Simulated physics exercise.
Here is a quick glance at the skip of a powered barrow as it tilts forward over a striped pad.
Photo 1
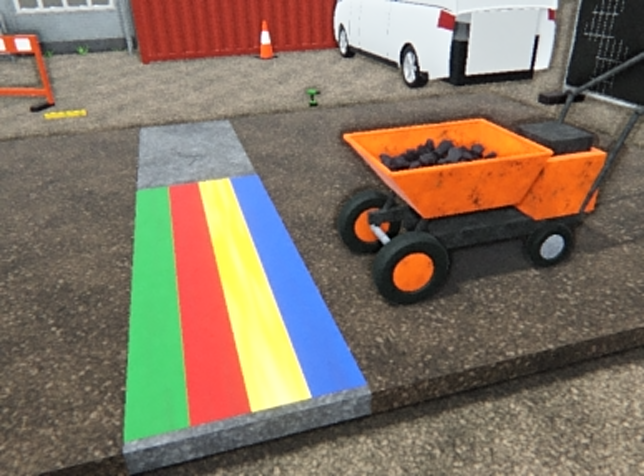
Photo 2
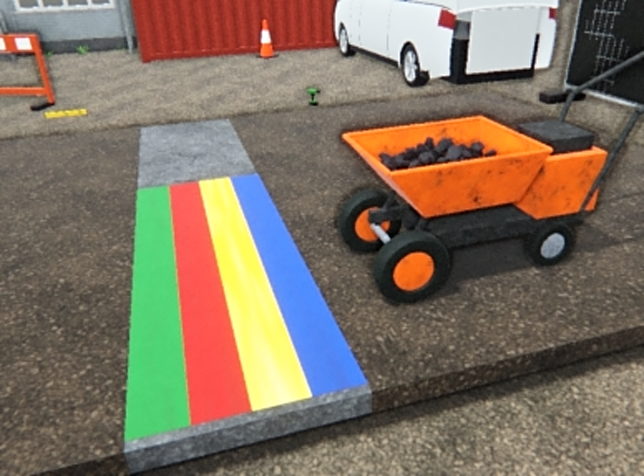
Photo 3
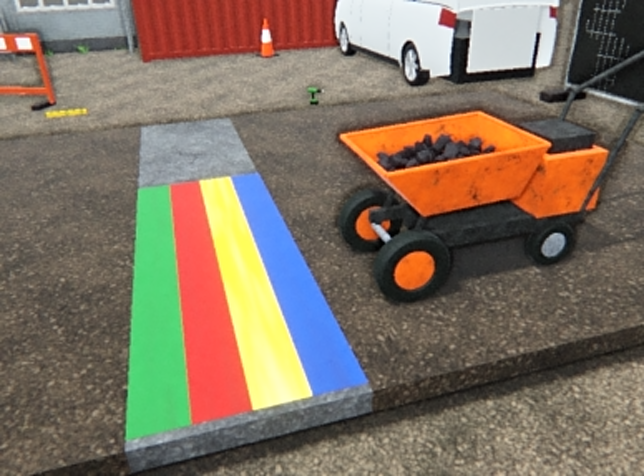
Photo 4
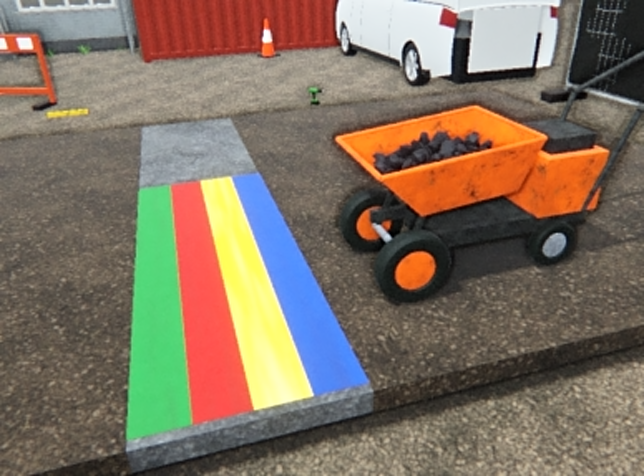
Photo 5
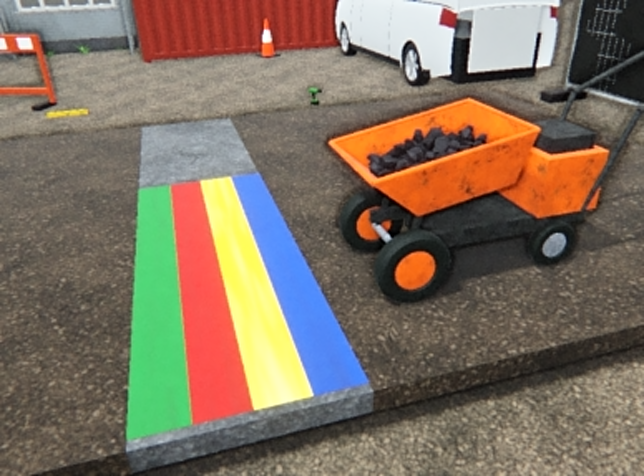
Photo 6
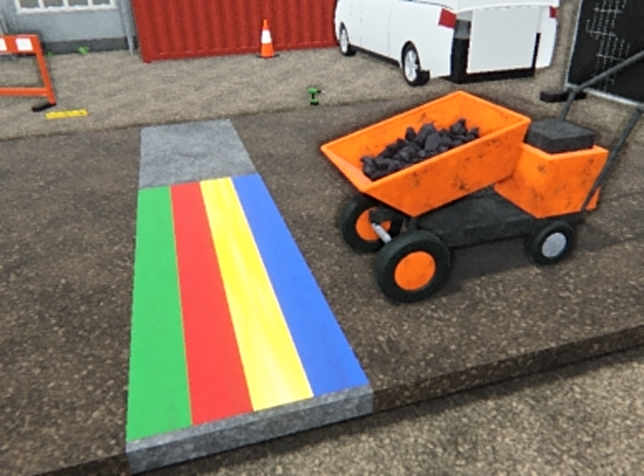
Orange skip of a powered barrow, loaded with dark lumps of coal, tilting gradually forward to the left beside a striped pad.
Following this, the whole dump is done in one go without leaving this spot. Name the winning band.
The yellow band.
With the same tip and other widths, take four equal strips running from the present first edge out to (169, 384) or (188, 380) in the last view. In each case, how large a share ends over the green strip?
Roughly 10 per cent, then roughly 20 per cent.
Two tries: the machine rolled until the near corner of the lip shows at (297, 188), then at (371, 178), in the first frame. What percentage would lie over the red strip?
About 30 percent the first time, about 30 percent the second.
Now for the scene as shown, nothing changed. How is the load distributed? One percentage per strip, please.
Blue strip around 20, yellow strip around 40, red strip around 20, green strip around 5.
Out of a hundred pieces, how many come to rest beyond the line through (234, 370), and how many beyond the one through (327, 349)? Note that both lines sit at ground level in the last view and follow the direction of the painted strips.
Respectively 20 and 90 %.
Shortly afterwards, skip tipped steeply; the whole lot in the skip.
Next, skip tipped right over; near two thirds in the skip; a little over the blue strip; near a quarter over the yellow strip; only a few over the red strip.
Some moments later, skip tipped right over; a little in the skip; near a quarter over the blue strip; near half over the yellow strip; near a quarter over the red strip; only a few over the green strip; only a few off the paint.
In the end, skip tipped right over; a little in the skip; near a quarter over the blue strip; near half over the yellow strip; near a quarter over the red strip; only a few over the green strip; only a few off the paint.
